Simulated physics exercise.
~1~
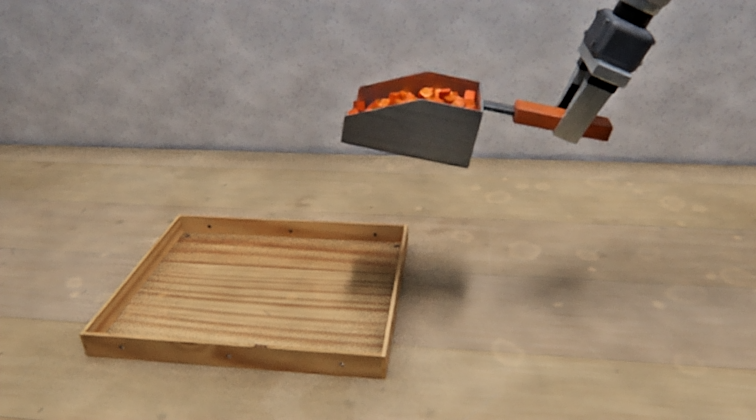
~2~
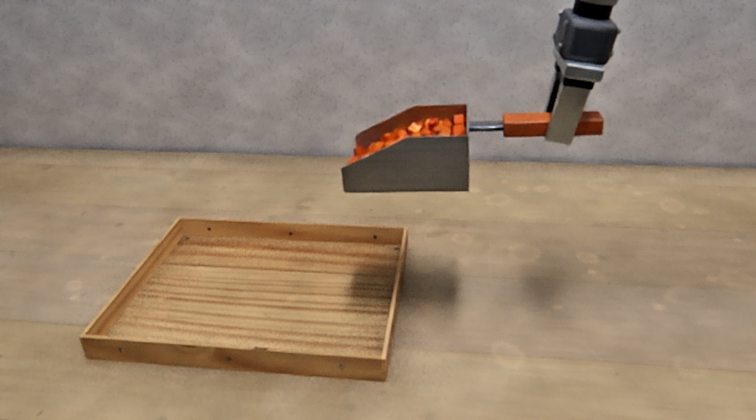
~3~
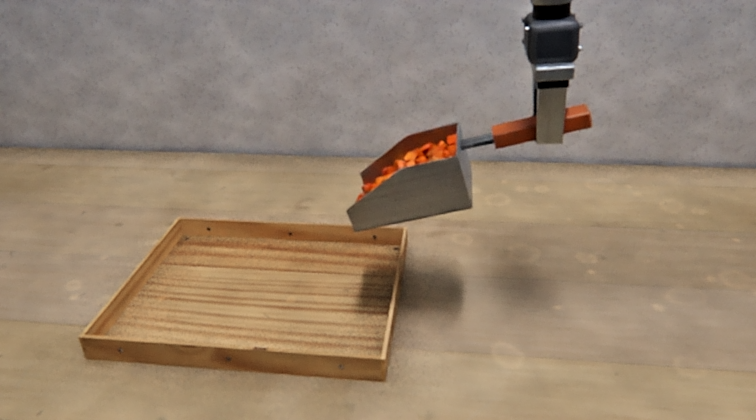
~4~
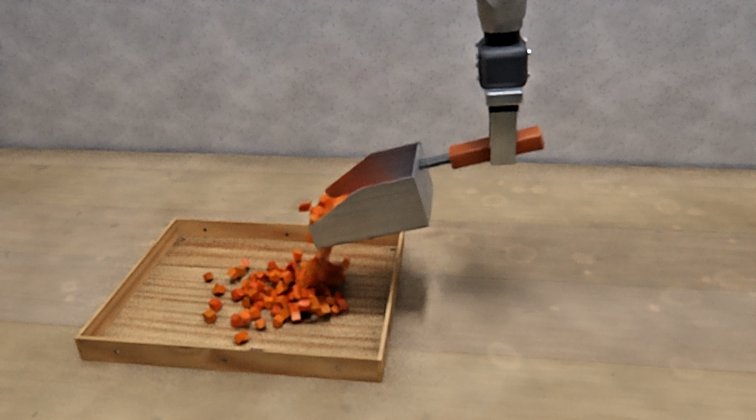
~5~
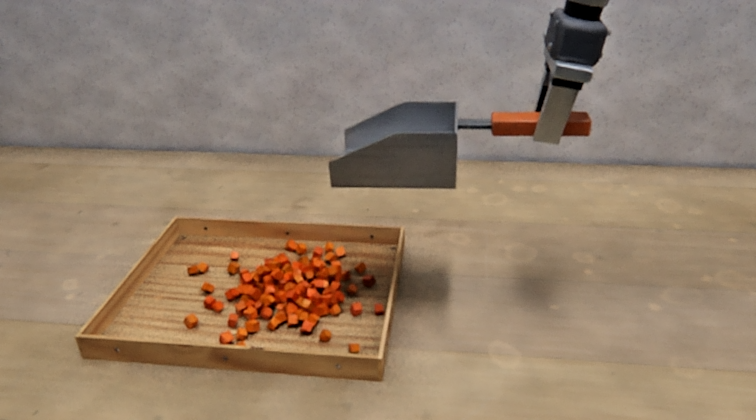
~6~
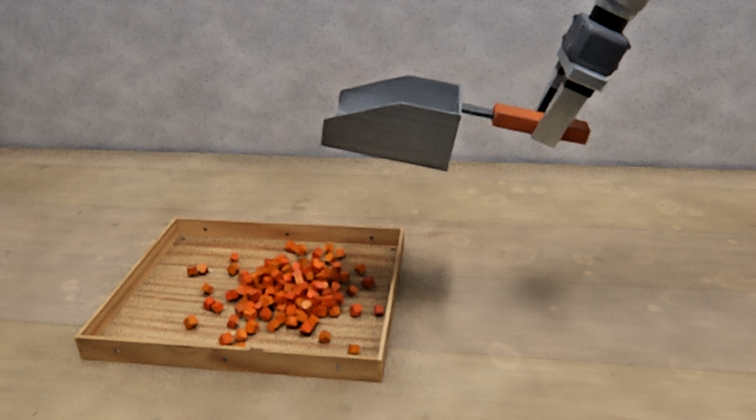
Robot arm lowering and tipping a metal scoop, pouring orange vegetable dice into a wooden tray, then lifting the emptied scoop away.
